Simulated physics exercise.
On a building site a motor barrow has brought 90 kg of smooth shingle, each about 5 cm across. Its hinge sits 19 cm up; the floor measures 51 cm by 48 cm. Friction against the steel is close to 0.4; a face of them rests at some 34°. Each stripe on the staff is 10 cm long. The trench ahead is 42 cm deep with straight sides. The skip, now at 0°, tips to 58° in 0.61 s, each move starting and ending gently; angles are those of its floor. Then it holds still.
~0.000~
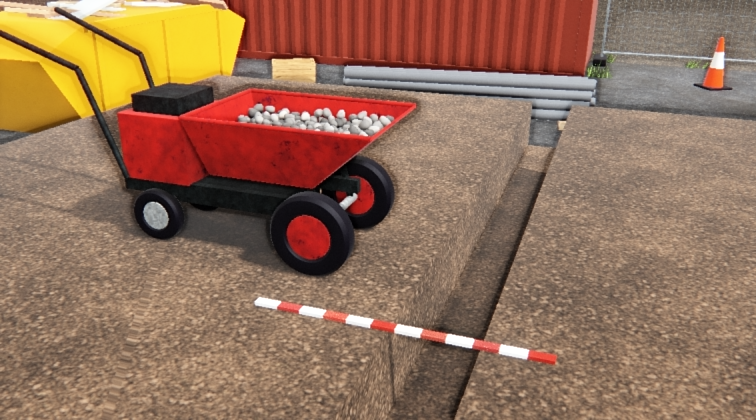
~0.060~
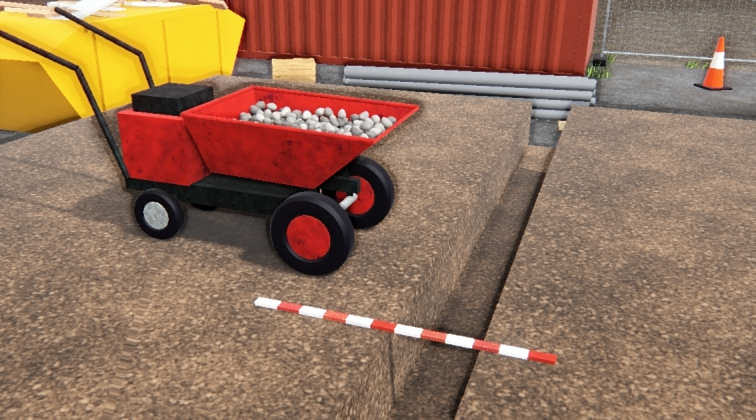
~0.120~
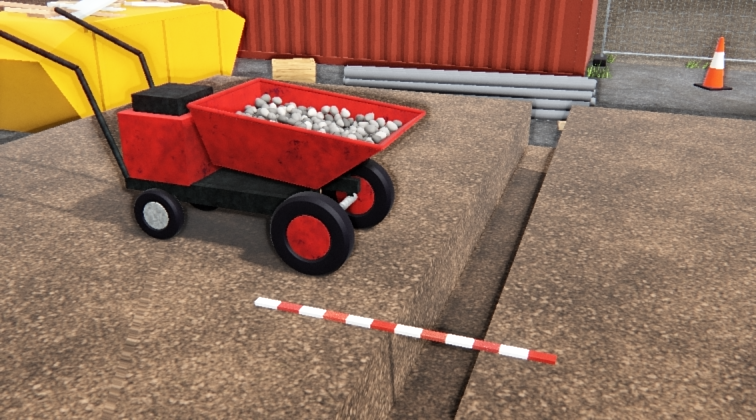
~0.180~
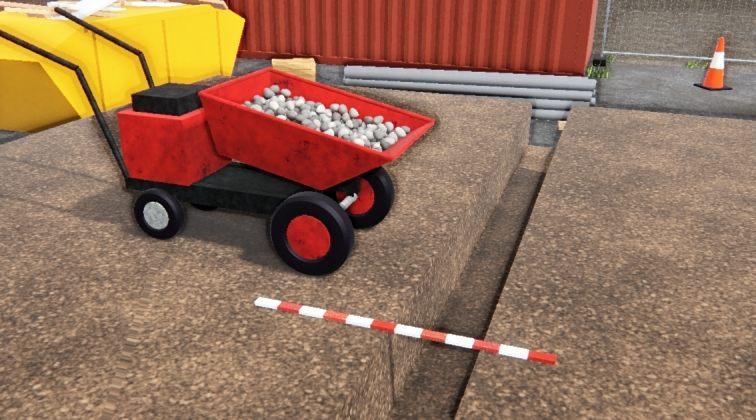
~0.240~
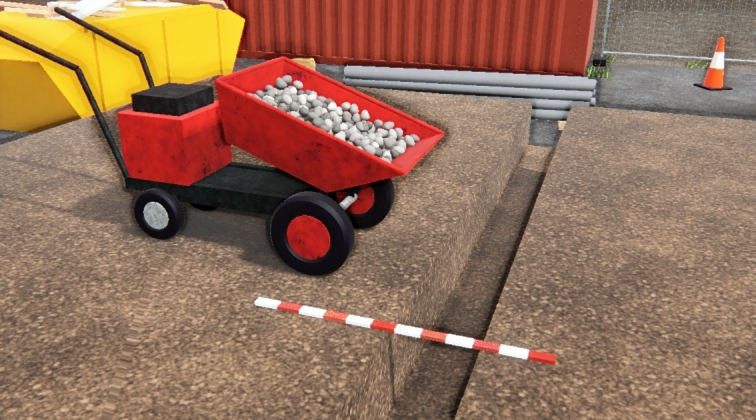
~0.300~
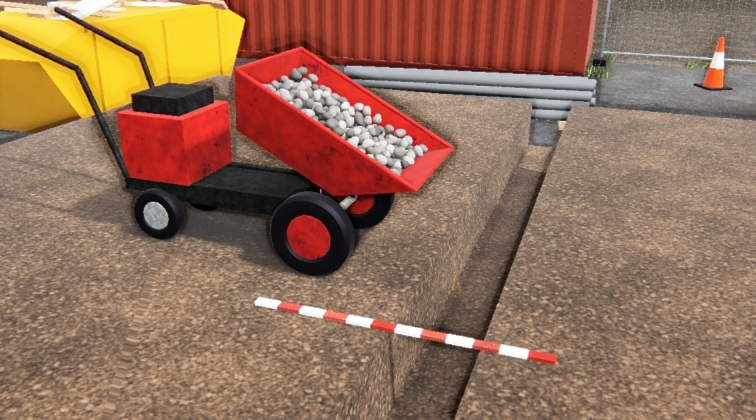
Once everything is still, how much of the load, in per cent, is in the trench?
About 70 per cent.
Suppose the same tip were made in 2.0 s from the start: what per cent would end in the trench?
It would be near 90 per cent.
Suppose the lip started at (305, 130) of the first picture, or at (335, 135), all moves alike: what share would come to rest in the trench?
Near 80 per cent from the first place, 100 from the second.
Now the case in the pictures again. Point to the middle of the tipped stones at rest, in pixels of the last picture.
Their middle is at about (484, 338).
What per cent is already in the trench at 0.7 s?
Some 10 per cent.
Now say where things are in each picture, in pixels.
In the first picture, the skip is at 0°, its lip at (371, 139); the top of the load is at (346, 120).
In the second picture, the skip is at 2°, its lip at (374, 142); the top of the load is at (300, 113); the stones move at 0.3 m/s on average.
The third picture shows lip at (382, 148), floor tilted 6°, highest stones at (271, 108); the stones move at 0.6 m/s on average.
The fourth picture shows lip at (393, 159), floor tilted 12°, highest stones at (269, 99); the stones move at 0.9 m/s on average.
In the fifth picture, the skip is at 20°, its lip at (405, 173); the top of the load is at (278, 89); the stones move at 1.0 m/s on average.
In the sixth picture, the skip is at 28°, its lip at (415, 190); the top of the load is at (293, 80); the stones move at 1.1 m/s on average.
After 0.5 s the floor is at 49°; 100 % in the skip; the foremost stones are at (418, 205).
After 0.7 s the floor is at 58°; 91 % in the skip, 9 % in the trench; the foremost stones are at (478, 258).
After 1.1 s the floor is at 58°; 30 % in the skip, 42 % in the trench, 28 % past the trench; the foremost stones are at (617, 299).
After 3.0 s the floor is at 58°; 0 % in the skip, 70 % in the trench, 30 % past the trench; the foremost stones are past the picture's edge.
